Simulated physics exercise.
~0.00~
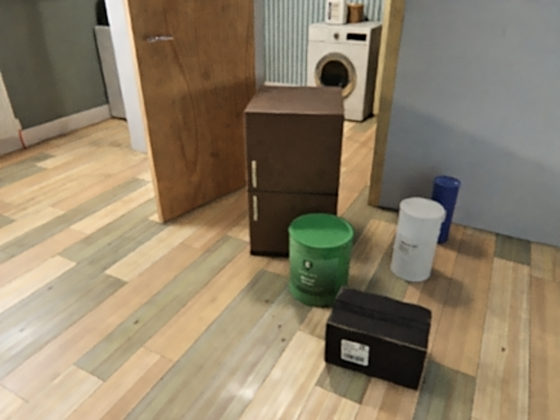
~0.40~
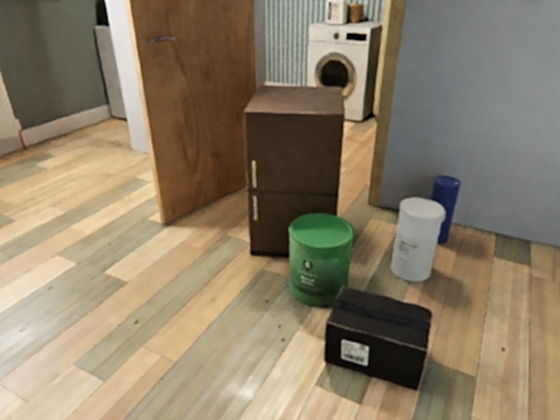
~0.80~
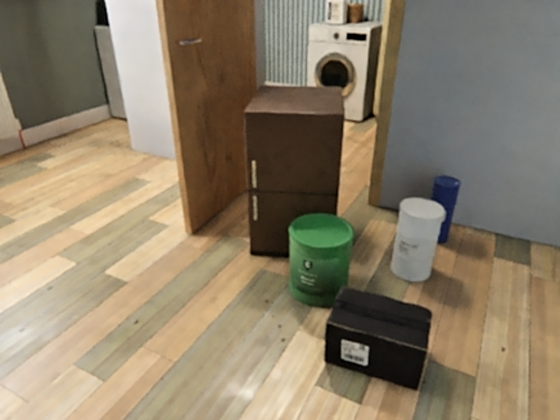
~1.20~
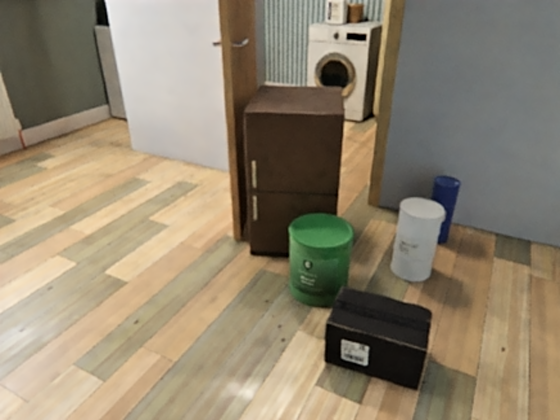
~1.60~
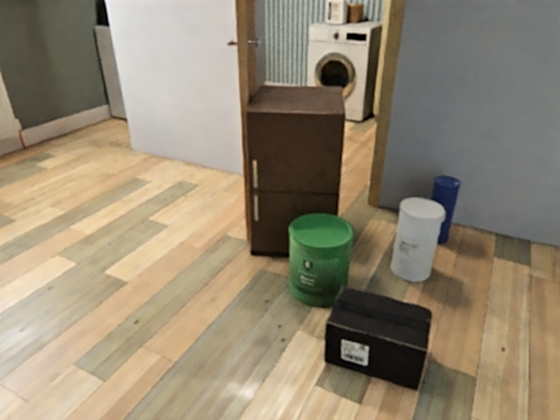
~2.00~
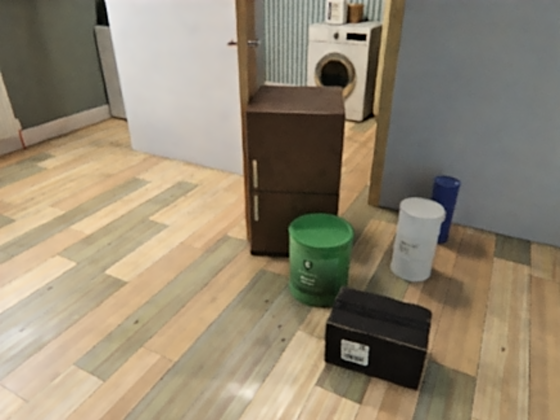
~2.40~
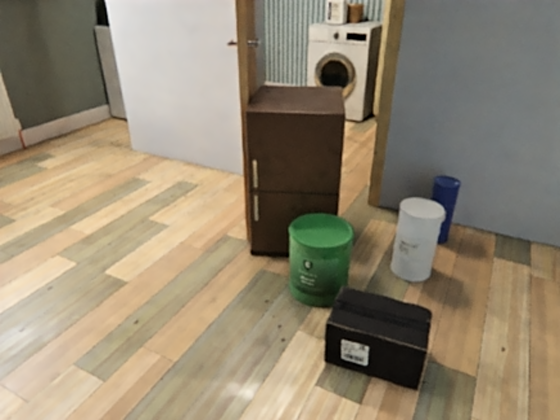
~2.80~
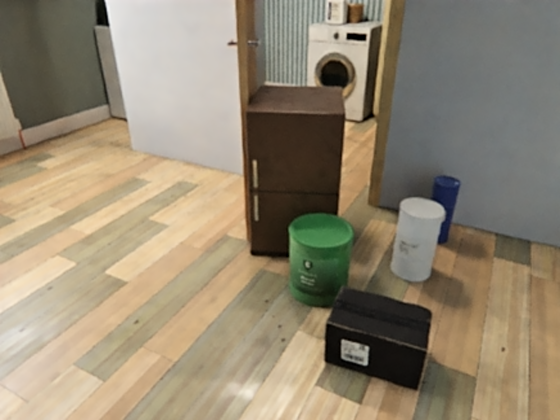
The footage shows a wooden door standing open beside a brown fridge-like appliance, with a green pail, a white canister, a blue container and a black box nearby. The door swings toward the appliance, then stops beside it, still open, while the other objects stay in place.
